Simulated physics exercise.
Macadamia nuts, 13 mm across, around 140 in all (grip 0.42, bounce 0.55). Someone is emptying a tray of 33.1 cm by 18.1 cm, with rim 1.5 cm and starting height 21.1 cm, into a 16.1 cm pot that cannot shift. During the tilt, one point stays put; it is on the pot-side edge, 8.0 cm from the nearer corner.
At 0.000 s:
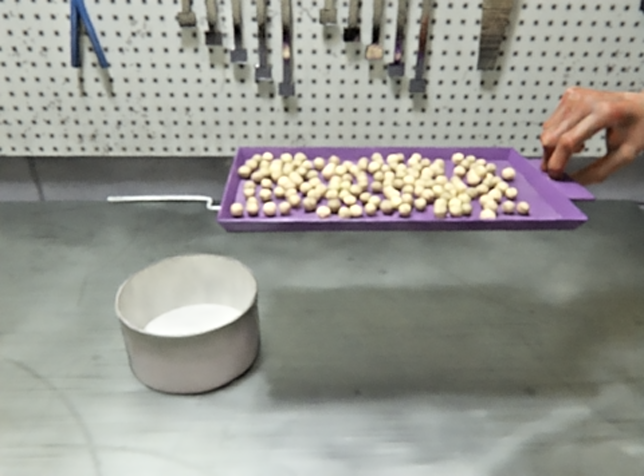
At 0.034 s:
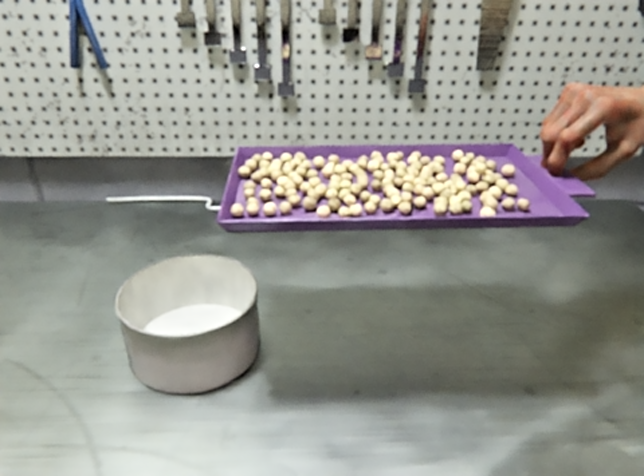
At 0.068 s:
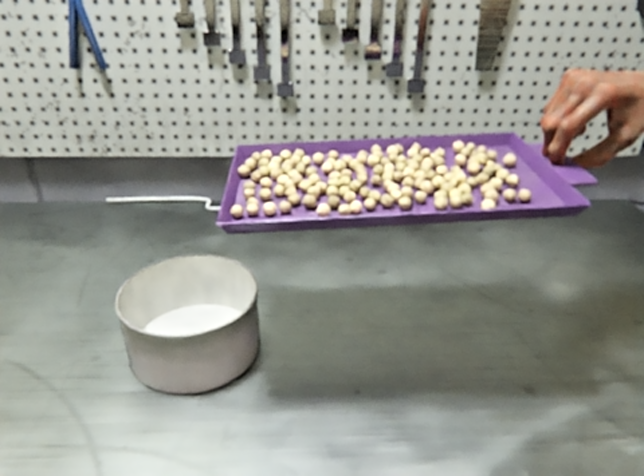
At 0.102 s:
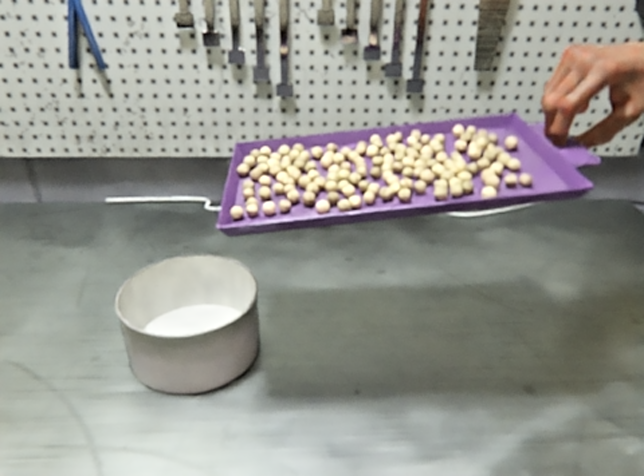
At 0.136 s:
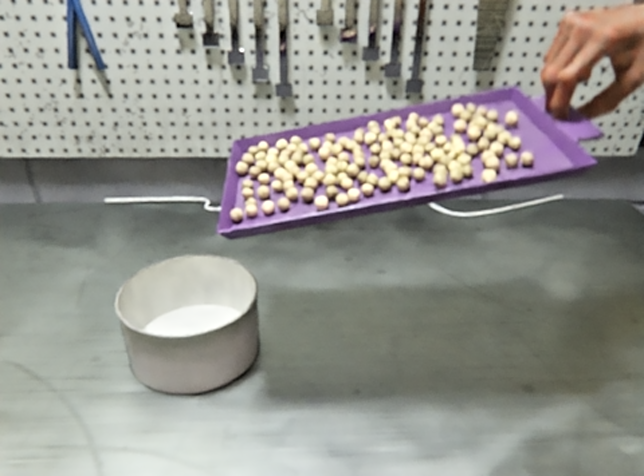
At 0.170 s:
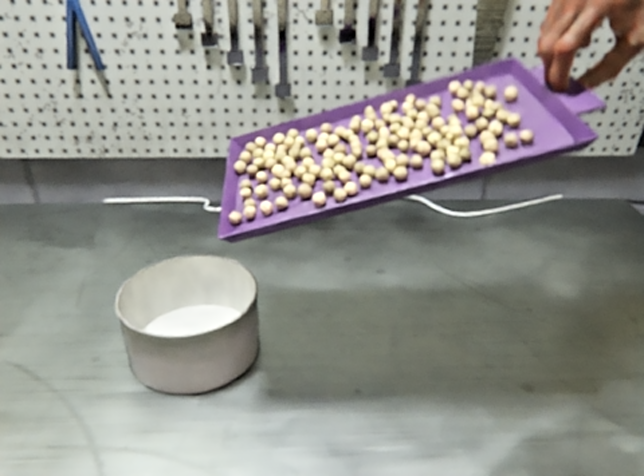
A purple tray of small round nuts tilting down toward the left as a hand raises its right end, beside a metal pot.
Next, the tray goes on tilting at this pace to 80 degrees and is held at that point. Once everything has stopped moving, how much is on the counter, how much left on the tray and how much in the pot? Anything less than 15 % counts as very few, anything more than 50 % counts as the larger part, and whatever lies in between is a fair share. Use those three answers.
Counter: The larger part. Tray: Very few. Pot: A fair share.
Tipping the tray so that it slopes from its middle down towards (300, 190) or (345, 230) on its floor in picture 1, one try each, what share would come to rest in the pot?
Approximately 65 percent, then 5 percent.
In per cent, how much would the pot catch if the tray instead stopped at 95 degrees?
Roughly 25 %.
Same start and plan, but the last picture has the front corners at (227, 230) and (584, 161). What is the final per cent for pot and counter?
Pot: 20, counter: 80.
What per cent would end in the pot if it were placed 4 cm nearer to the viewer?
Expect something close to 60 per cent.
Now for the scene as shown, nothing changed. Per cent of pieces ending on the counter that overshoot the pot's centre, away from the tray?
Share past the middle: Roughly 70 percent.
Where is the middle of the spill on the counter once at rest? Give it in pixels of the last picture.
It comes to rest with its centre close to (108, 465).
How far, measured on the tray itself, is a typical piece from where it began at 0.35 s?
3 cm.
After 0.35 s, tilt 50 degrees; the tray holds 100 %, the pot 0 %.
Then, at 0.48 s, tilt 73 degrees; the tray holds 90 %, the pot 0 %.
After 0.73 s, tilt 80 degrees; the tray holds 0 %, the pot 20 %.
By 1.8 s all is still; counter 75 %, tray 0 %, pot 25 %.
